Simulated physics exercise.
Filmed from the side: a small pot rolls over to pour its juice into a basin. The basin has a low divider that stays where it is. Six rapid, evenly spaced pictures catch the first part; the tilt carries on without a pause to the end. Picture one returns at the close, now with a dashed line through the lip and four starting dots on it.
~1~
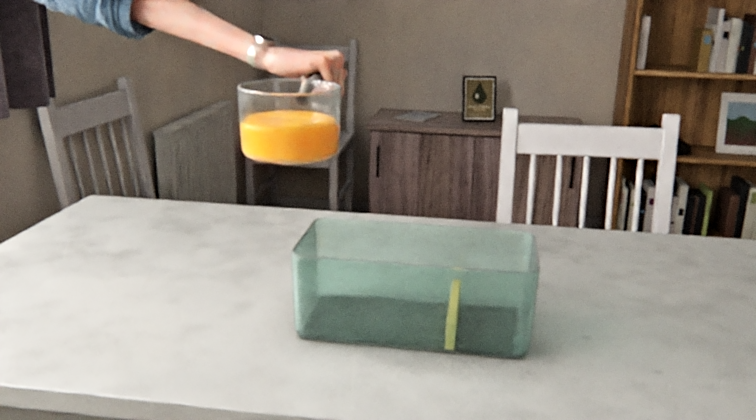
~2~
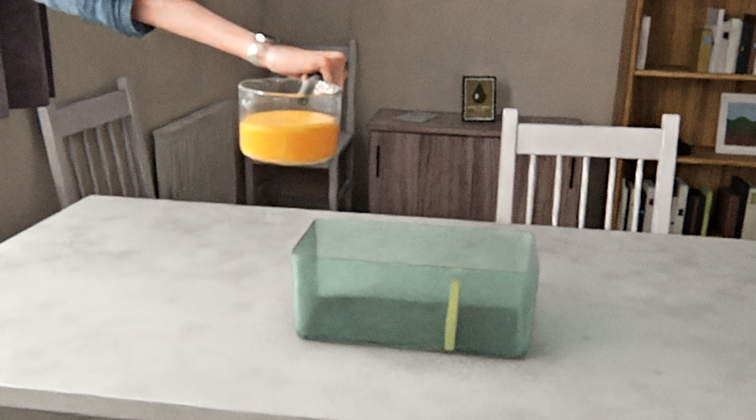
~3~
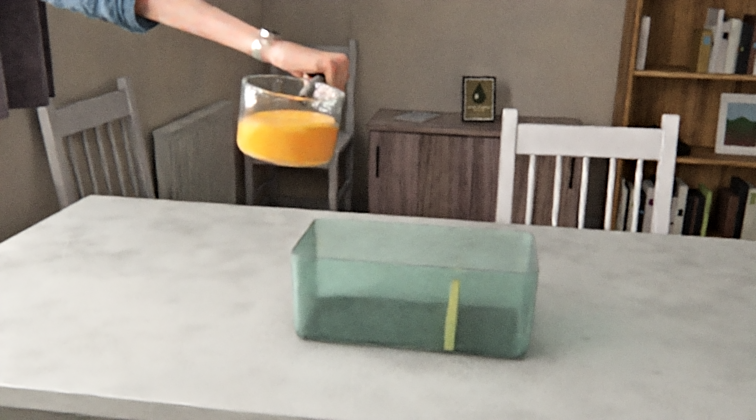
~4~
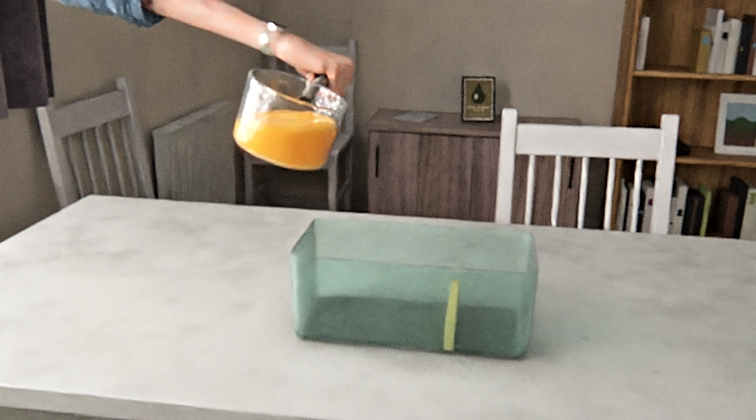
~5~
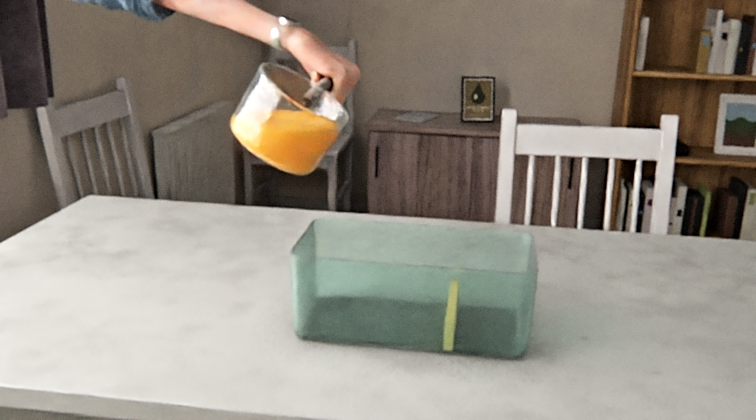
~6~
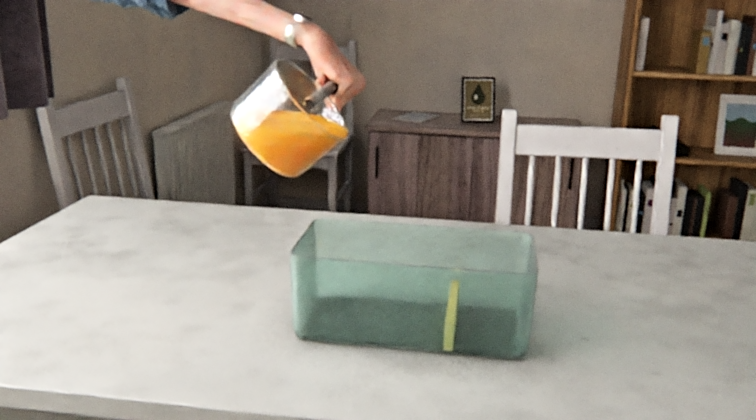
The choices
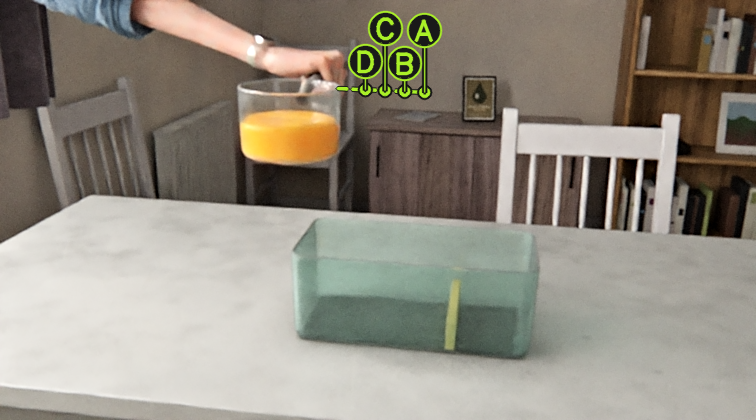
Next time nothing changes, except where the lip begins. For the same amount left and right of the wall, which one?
Dot A does it best.
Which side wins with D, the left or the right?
The left one.
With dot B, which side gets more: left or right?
More ends on the left.
On the marked copy, A at (424, 92); B at (404, 91); C at (385, 90); D at (365, 89).
If A is chosen, about 48 % ends left of the wall and 50 % right of it.
If B is chosen, about 83 % ends left of the wall and 15 % right of it.
If C is chosen, about 91 % ends left of the wall and 7 % right of it.
If D is chosen, about 88 % ends left of the wall and 9 % right of it; 3 % is lost outside.
